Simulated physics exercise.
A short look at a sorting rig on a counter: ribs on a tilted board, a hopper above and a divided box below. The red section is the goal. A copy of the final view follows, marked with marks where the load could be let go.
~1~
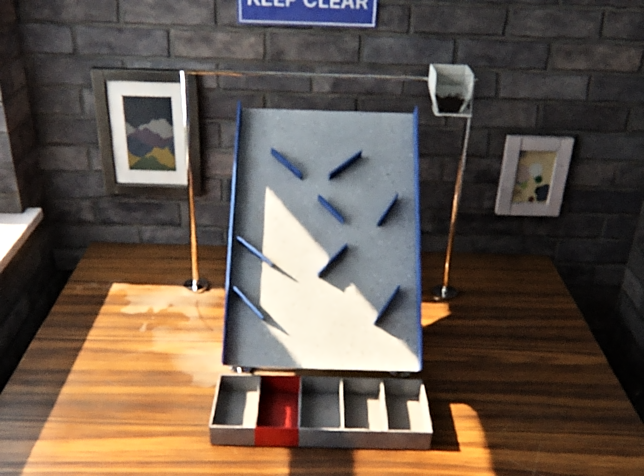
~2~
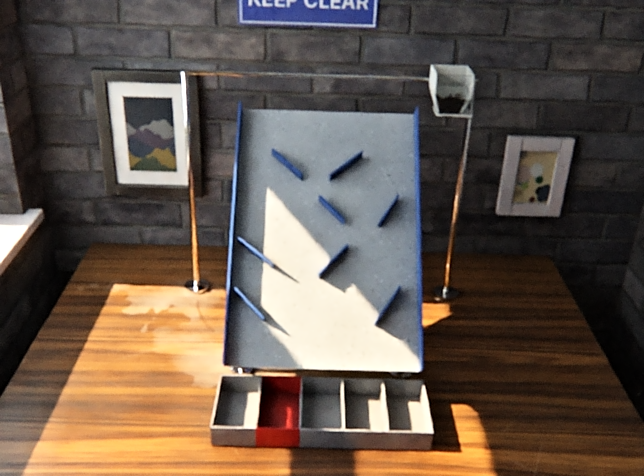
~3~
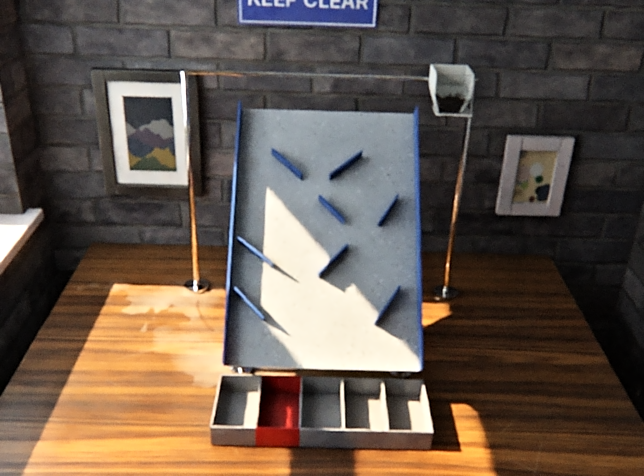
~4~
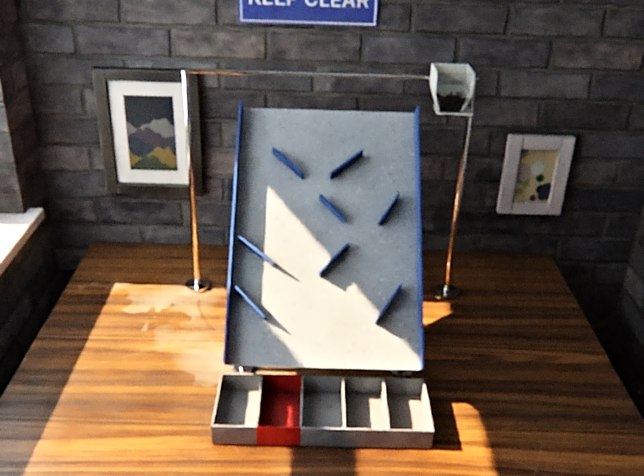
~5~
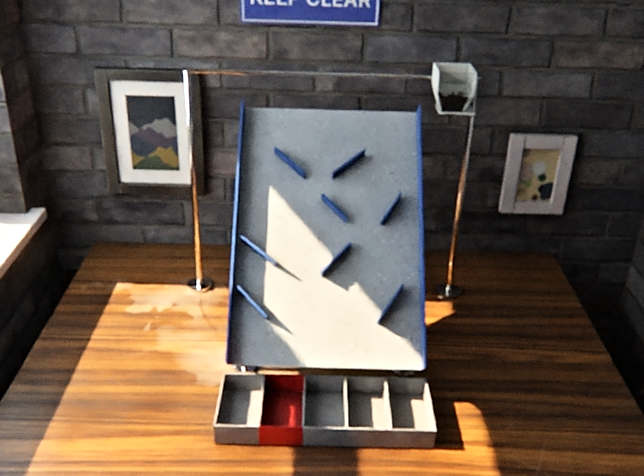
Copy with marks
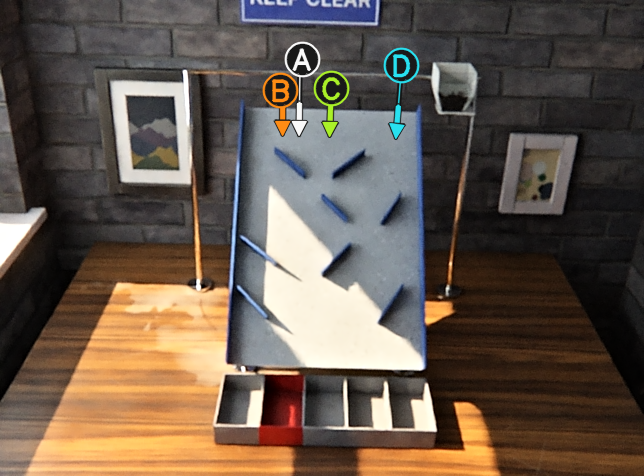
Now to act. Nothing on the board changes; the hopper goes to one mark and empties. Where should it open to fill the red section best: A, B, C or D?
Mark C.
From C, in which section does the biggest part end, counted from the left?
It is the second one.
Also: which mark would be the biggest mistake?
D.
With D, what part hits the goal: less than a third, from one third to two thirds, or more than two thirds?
Mark D gives less than a third.
On the marked copy, mark A meets the board at (299, 130); mark B meets the board at (282, 130); mark C meets the board at (329, 131); mark D meets the board at (396, 133).
With A, close to a third in the red section, close to two thirds in other sections.
With B, close to a third in the red section, close to half in other sections, only a few held on the board, only a few outside the box.
With C, close to half in the red section, close to half in other sections, only a few outside the box.
With D, only a few in the red section, the bulk in other sections, a small share outside the box.
